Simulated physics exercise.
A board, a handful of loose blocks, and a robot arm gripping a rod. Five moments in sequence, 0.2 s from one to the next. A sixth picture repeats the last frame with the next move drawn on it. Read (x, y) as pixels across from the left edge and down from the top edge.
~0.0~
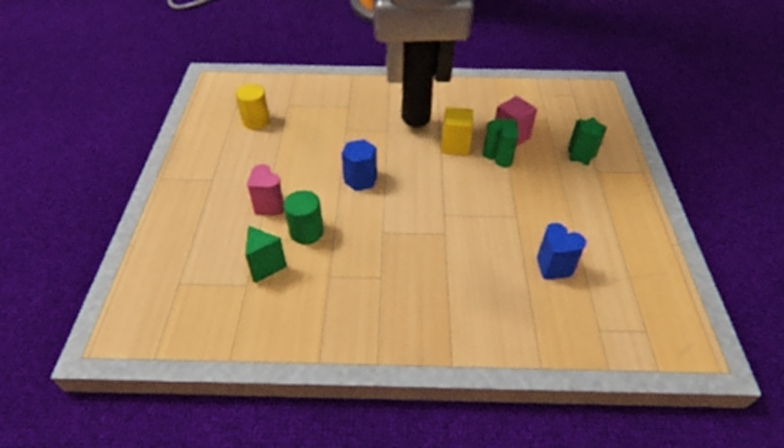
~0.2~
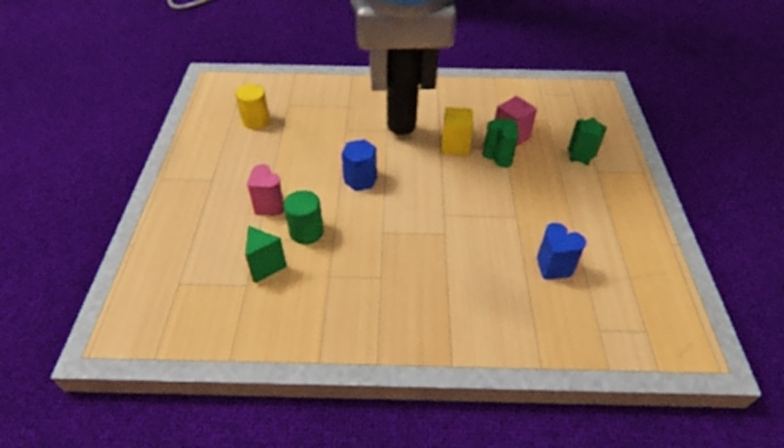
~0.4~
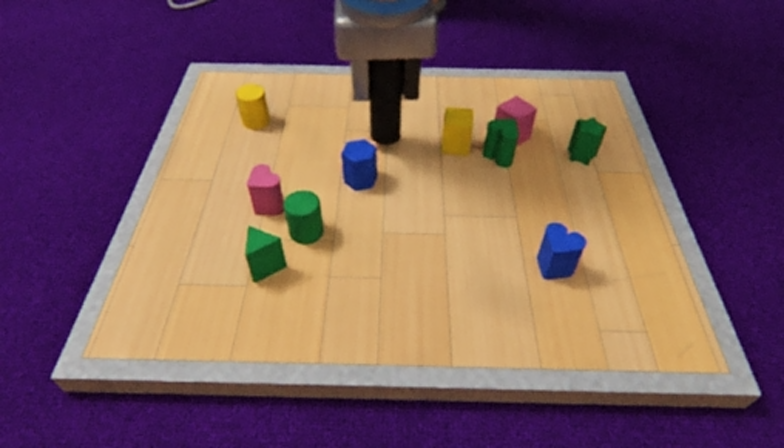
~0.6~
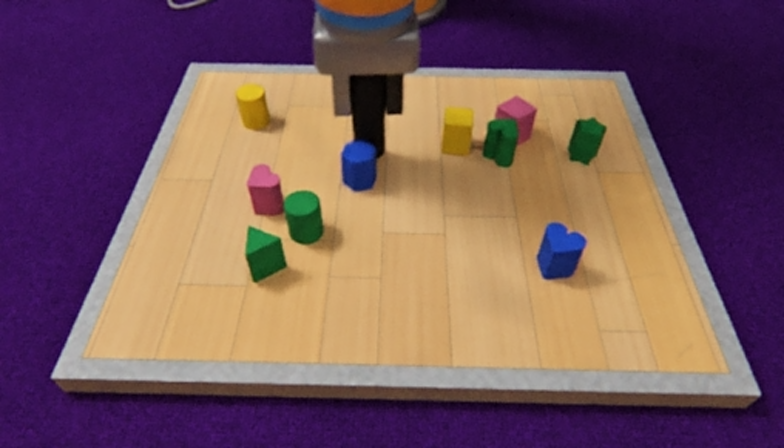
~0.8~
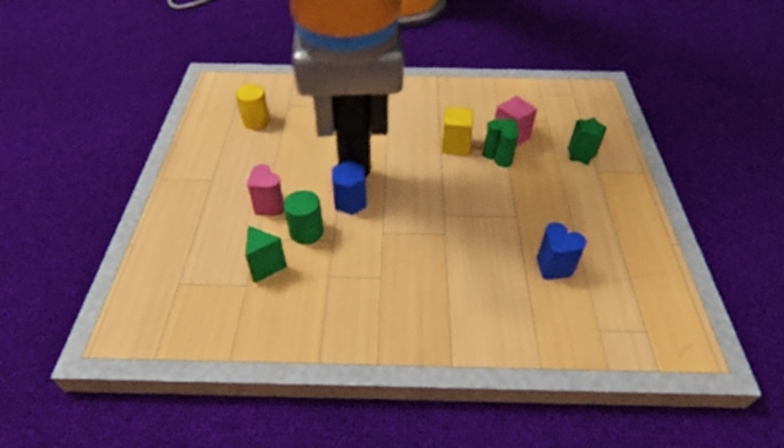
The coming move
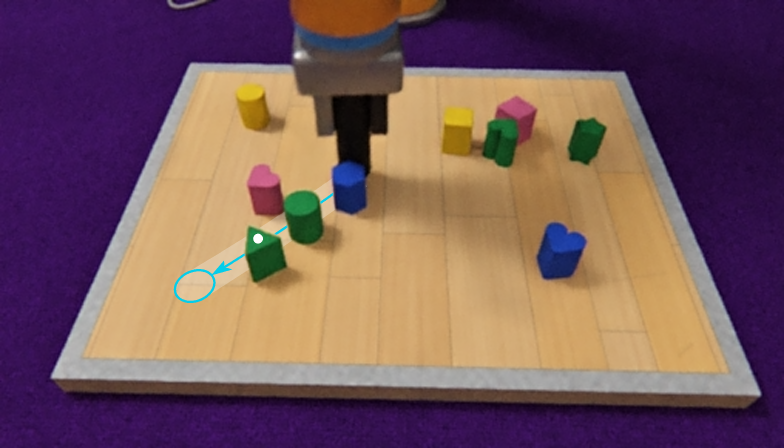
Robot arm moving a rod left and toward the viewer, nudging a blue hexagonal block nearer a green cylinder on a wooden board.
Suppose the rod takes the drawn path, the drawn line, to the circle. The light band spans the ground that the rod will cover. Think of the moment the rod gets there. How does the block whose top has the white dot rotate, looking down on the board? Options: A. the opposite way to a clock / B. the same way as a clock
The correct letter is B.
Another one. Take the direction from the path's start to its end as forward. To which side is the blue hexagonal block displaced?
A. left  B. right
Correct choice: A.
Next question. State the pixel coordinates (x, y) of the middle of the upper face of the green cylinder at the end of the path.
I predict (281, 232).
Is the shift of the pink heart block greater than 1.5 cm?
No, I don't think so.
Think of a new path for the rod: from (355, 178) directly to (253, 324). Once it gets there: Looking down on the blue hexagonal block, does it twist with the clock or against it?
Answer: Against the clock.
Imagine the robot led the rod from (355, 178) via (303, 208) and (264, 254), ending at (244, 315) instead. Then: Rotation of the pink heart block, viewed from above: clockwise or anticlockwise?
Viewed from above: Clockwise.
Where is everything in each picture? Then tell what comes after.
Rod's lower end (416, 118); green triangular block (258, 239); pink heart block (263, 176); green cylinder (302, 202); blue hexagonal block (359, 149), in the first frame.
Rod (402, 125); blocks still, in the second frame.
Rod (386, 136); blocks still, in the third frame.
Rod (370, 150); blocks still, in the fourth frame.
Rod (355, 170); green triangular block (258, 239); pink heart block (263, 176); green cylinder (302, 202); blue hexagonal block (348, 172), in the fifth frame.
Drawn move, straight from (355, 178) to (195, 286); the dot is on the green triangular block.
What follows on the original path. One third of the way, rod (307, 204); green cylinder (297, 208); blue hexagonal block (338, 193), turned 75° anticlockwise.
Two thirds of the way, rod (253, 240); green triangular block (253, 248), turned 40° clockwise; green cylinder (281, 232); blue hexagonal block (338, 193), turned 75° anticlockwise.
At the end, rod (191, 278); green triangular block (253, 248), turned 40° clockwise; pink heart block still; green cylinder (281, 232); blue hexagonal block (338, 193), turned 75° anticlockwise.
